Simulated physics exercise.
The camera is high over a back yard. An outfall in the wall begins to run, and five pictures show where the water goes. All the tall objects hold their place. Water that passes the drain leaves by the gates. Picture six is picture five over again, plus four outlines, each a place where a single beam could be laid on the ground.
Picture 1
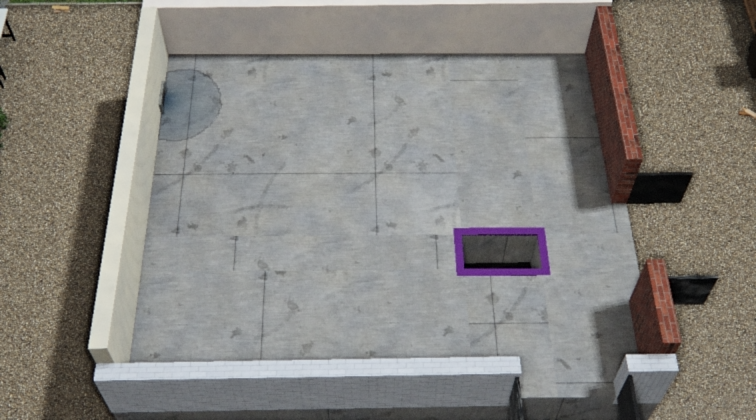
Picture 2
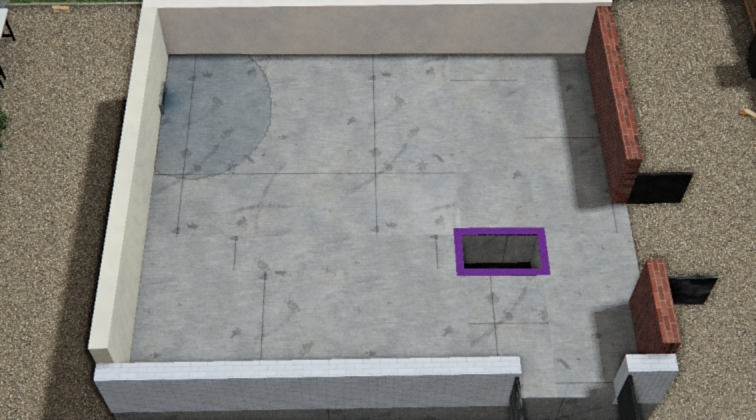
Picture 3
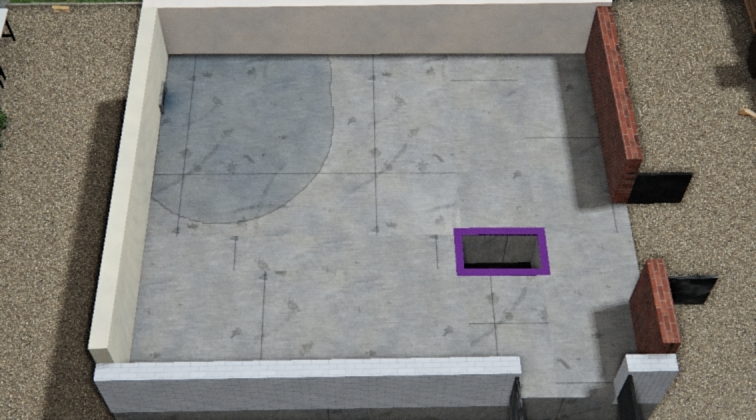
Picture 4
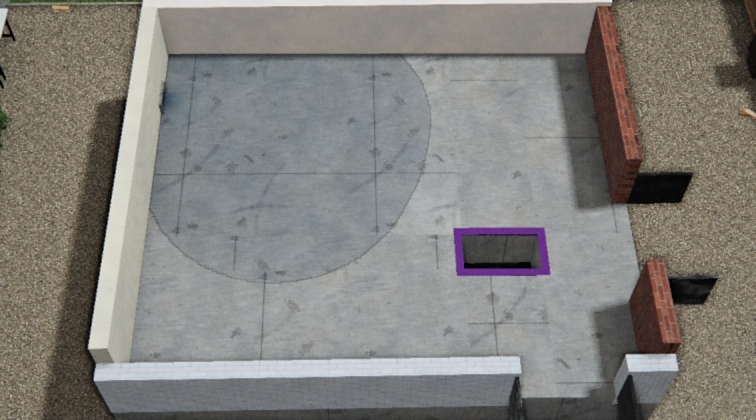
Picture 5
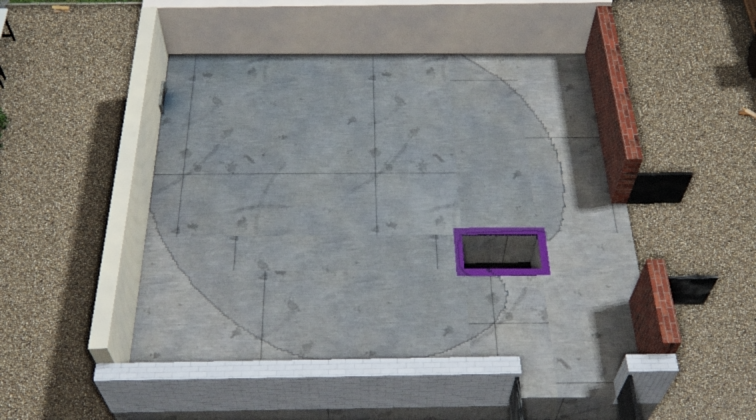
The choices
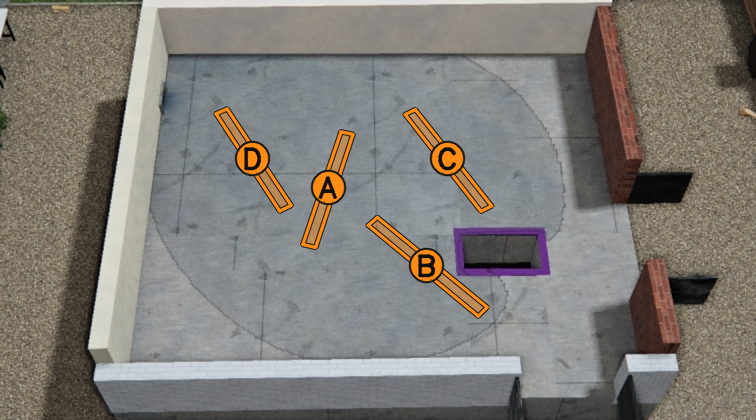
Walled back yard from above, a dark wet patch spreading from the upper left across grey paving and around a purple-rimmed drain.
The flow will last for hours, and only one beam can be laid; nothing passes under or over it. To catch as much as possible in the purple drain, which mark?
C beats the others.
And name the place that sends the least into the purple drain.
A it is.
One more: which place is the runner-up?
That is place B.
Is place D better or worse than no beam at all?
It is worse.
On the marked copy, A from (309, 246) to (347, 133); B from (372, 221) to (482, 311); C from (410, 112) to (486, 208); D from (221, 111) to (285, 208).
With A, about 12 % of the stream goes into the purple drain, about 88 % out by the gates.
With B, about 26 % of the stream goes into the purple drain, about 74 % out by the gates.
With C, about 37 % of the stream goes into the purple drain, about 63 % out by the gates.
With D, about 19 % of the stream goes into the purple drain, about 81 % out by the gates.
